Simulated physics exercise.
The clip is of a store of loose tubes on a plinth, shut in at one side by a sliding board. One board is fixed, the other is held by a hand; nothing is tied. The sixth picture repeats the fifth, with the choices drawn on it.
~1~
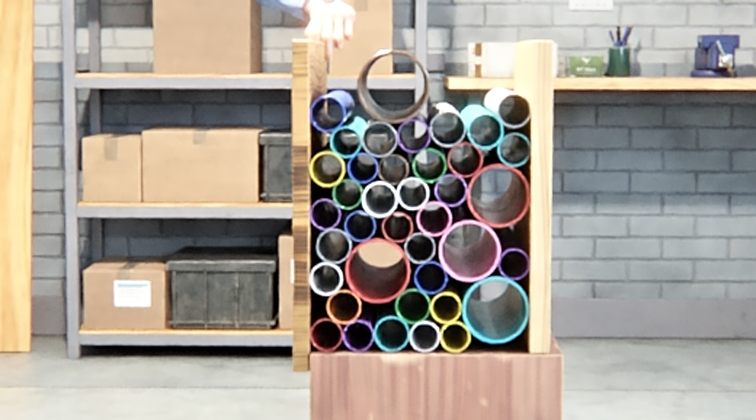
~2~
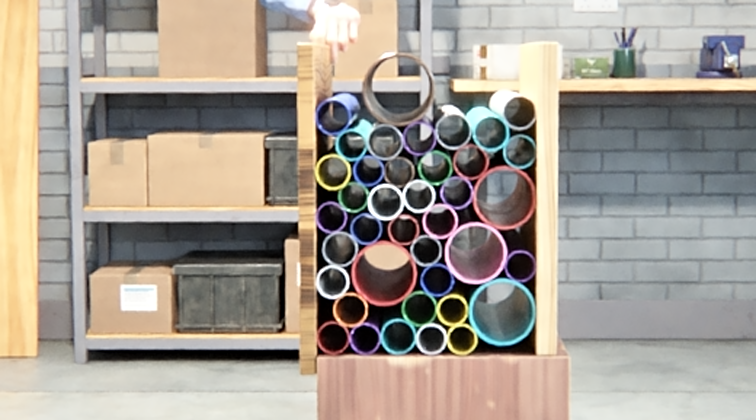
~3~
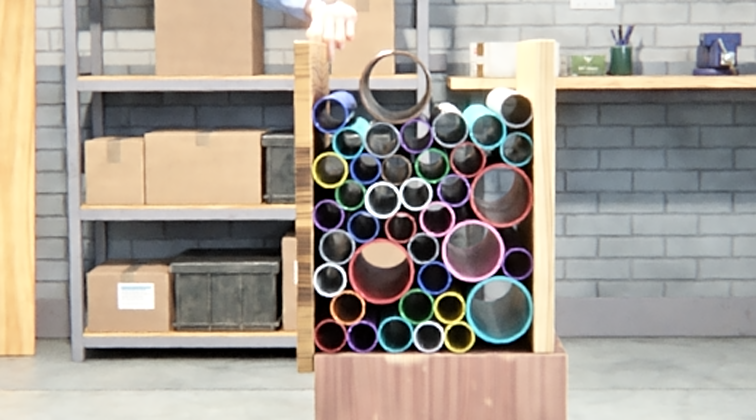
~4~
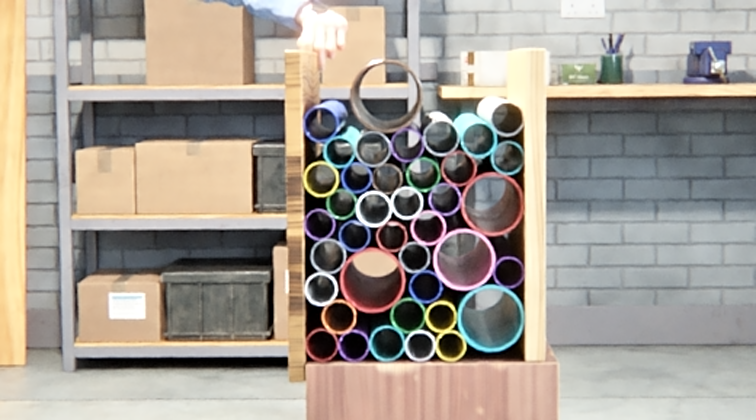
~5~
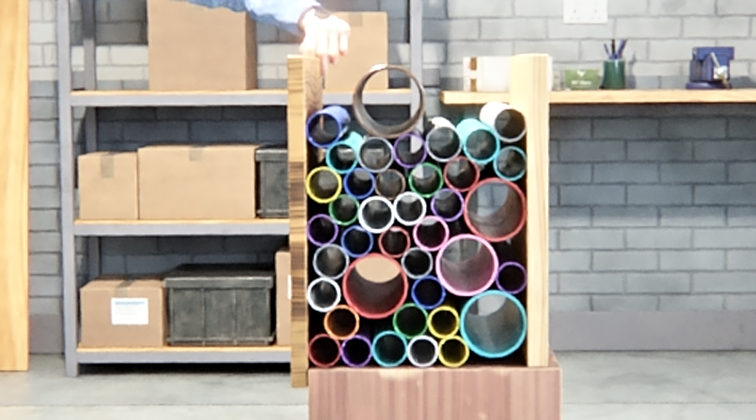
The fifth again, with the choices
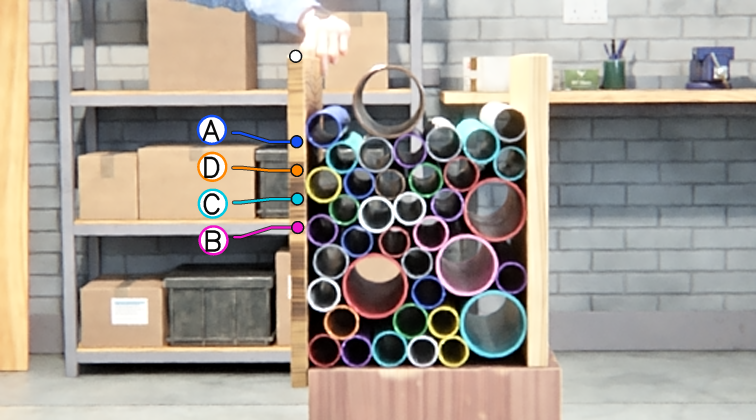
At the start, loose tubes of many colours and sizes are stacked on a plinth between two upright wooden boards, with a hand at the top of the left one. The view shifts slightly up, down and sideways, while the tubes, boards and hand show almost no movement.
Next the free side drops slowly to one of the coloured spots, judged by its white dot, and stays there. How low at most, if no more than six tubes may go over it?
The lowest mark that will do is B.
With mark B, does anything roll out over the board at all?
Yes.
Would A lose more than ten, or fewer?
It loses fewer than ten.
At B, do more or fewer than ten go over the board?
At B, fewer than ten.
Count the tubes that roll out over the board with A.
At A the number is none.
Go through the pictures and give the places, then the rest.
In the first frame, a blue tube (431, 277); a grey tube (420, 248); a purple tube (325, 214).
In the second frame, a purple tube (331, 217); a brown tube (399, 172).
In the third frame, a turquoise tube (517, 149); a grey tube (450, 129).
In the fourth frame, side board (305, 203); a red tube (322, 345).
In the fifth frame, a turquoise tube (494, 324); a blue tube (428, 292); a grey tube (417, 262).
On the copy, A at (297, 142); B at (298, 228); C at (297, 199); D at (297, 171); the white dot at (296, 56).
On B. First, top of the board (306, 130).
Then, top of the board (307, 214).
Finally, top of the board (307, 227), three out over the board.
By contrast, A none out over the board; C one out over the board; D none out over the board.
